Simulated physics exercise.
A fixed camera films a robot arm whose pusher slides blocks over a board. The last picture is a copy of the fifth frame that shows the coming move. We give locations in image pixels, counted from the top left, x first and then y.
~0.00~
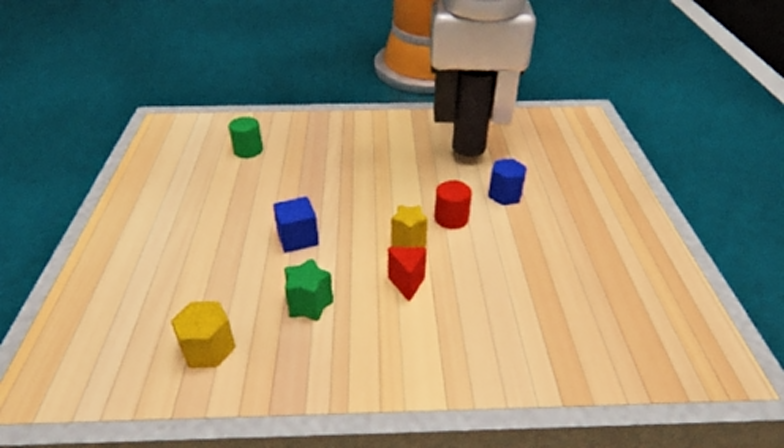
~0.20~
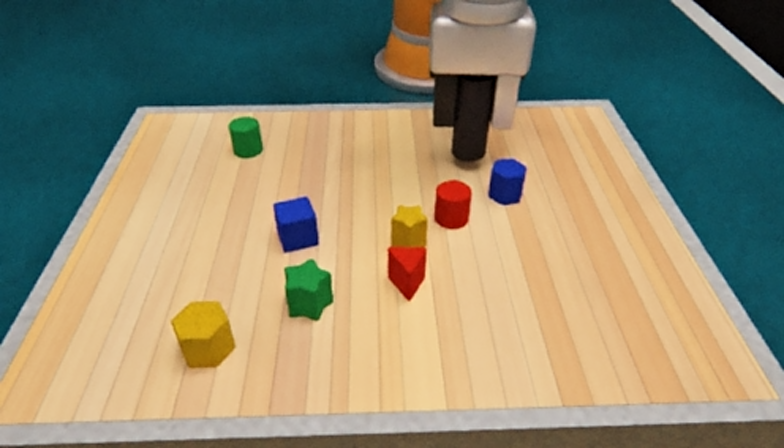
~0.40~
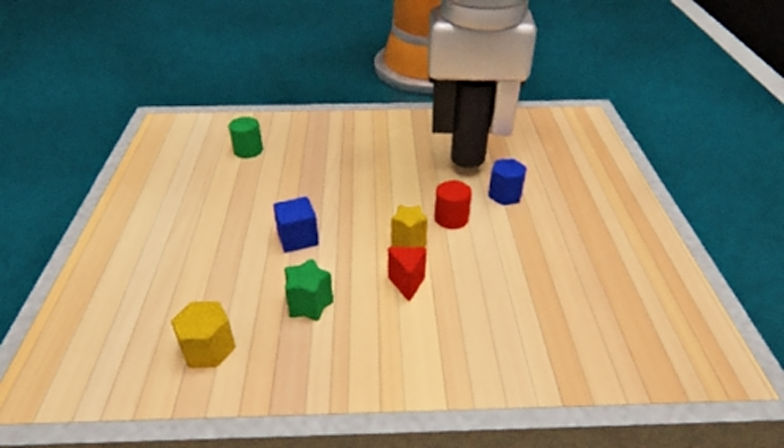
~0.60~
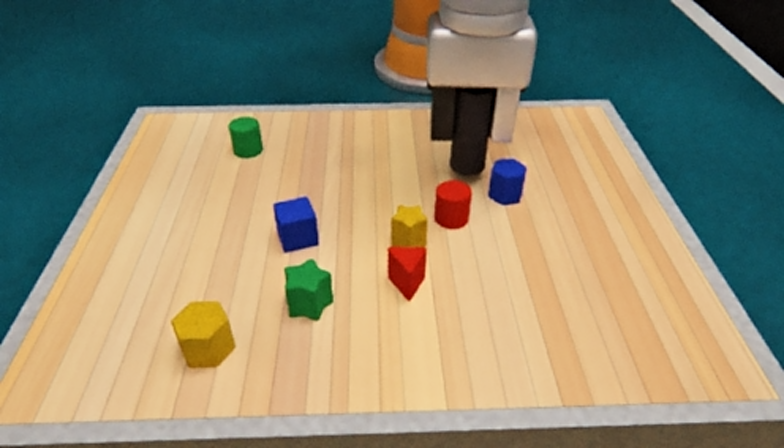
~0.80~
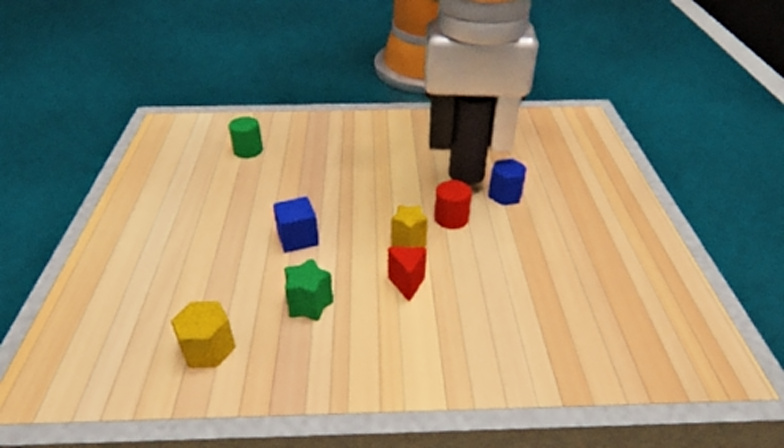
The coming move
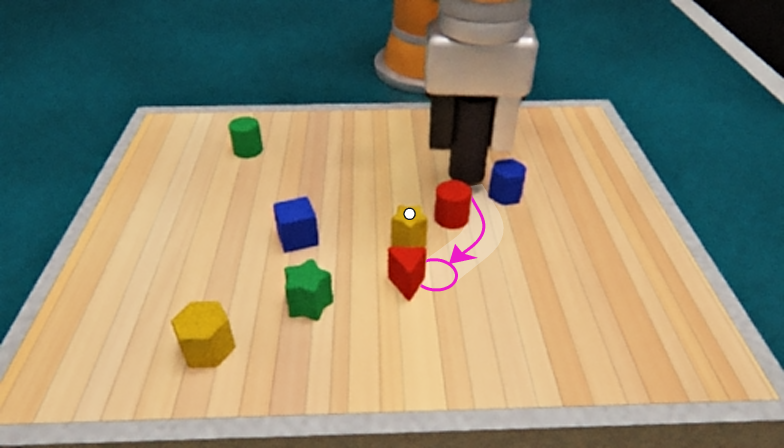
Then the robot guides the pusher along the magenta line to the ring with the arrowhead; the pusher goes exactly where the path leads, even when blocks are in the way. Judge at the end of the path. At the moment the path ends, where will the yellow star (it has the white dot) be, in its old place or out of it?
If the pusher follows that path, the yellow star ends up shifted.
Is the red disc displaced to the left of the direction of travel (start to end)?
I believe not.
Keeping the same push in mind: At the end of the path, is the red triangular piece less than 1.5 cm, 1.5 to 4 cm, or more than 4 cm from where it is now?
It goes under 1.5 cm.
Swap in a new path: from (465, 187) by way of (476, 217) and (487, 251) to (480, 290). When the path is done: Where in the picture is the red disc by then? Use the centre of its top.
In the picture, it is at (448, 209).
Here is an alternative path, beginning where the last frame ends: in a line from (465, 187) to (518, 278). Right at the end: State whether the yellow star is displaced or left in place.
Put simply, it stays right there.
Drawn move, from (465, 187) via (482, 216) and (471, 247), ending at (435, 274); the dot is on the yellow star.
What follows on the original path. One third of the way, pusher (484, 205); red disc (452, 198); blue hexagonal block (512, 169), turned 20° anticlockwise.
Two thirds of the way, pusher (472, 236); yellow star (403, 215); red disc (435, 210); blue hexagonal block (512, 169), turned 20° anticlockwise.
At the end, pusher (436, 262); red triangular piece (398, 260); yellow star (391, 215), turned 15° clockwise; red disc (424, 214); blue hexagonal block (512, 169), turned 20° anticlockwise.
